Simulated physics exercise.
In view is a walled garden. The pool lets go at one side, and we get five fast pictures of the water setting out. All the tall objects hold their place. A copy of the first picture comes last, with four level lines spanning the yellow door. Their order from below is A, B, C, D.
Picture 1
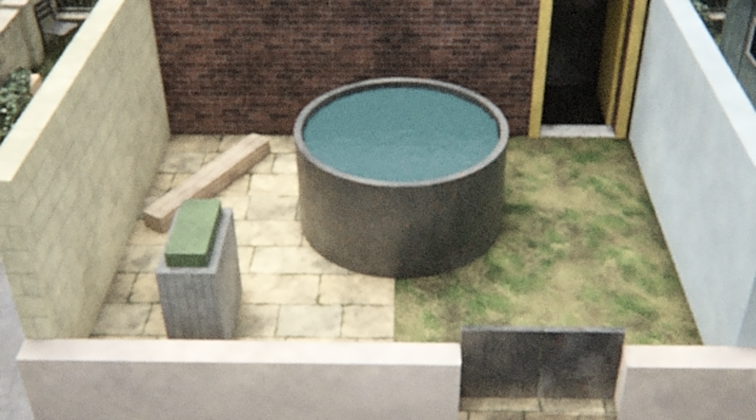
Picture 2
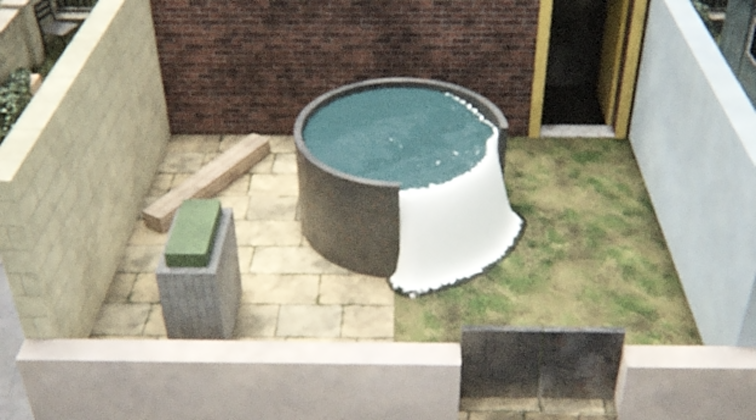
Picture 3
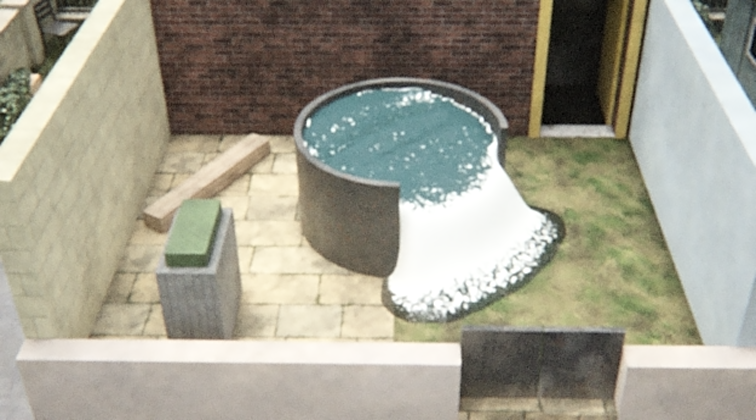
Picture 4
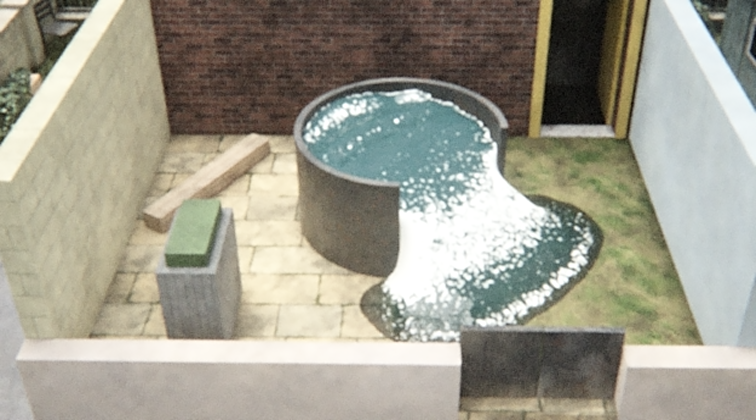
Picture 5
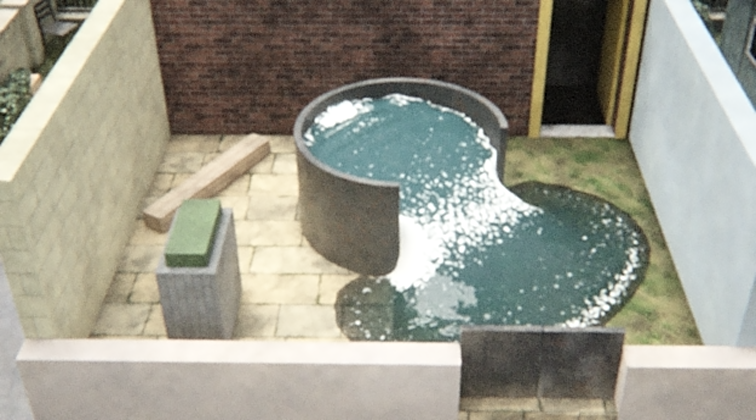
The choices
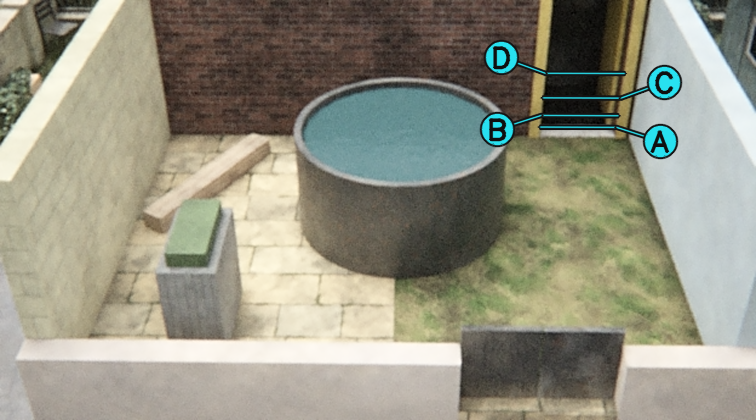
Water in a round pool burst out through an opening in its front right side, poured down in a white, foamy sheet, and spread across the grass and some paving inside the walled garden.
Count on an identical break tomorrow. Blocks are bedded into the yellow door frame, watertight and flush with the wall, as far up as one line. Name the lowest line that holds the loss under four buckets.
Use mark B.
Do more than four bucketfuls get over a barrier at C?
No, not at all.
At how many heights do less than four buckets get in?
Three of the four.
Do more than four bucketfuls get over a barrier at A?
Yes, that goes wrong.
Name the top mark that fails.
That would be A.
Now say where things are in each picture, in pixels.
Water in the pool at rest, its middle at (401, 134); foot of the yellow doorway at (577, 137); shut gate at (541, 340), in the first frame.
In the second frame, 2 % of the ground under water, visible out to (506, 212).
In the third frame, 7 % of the ground under water, visible out to (546, 213).
In the fourth frame, 14 % of the ground under water, visible out to (574, 210).
In the fifth frame, 26 % of the ground under water, visible out to (630, 223).
In cyan, A at (578, 127); B at (579, 115); C at (581, 98); D at (584, 73); from the bottom up A, B, C, D.
With A, some 15 bucketfuls get in.
With B, a bucket or two gets in.
With C, nothing gets over.
With D, nothing gets over.
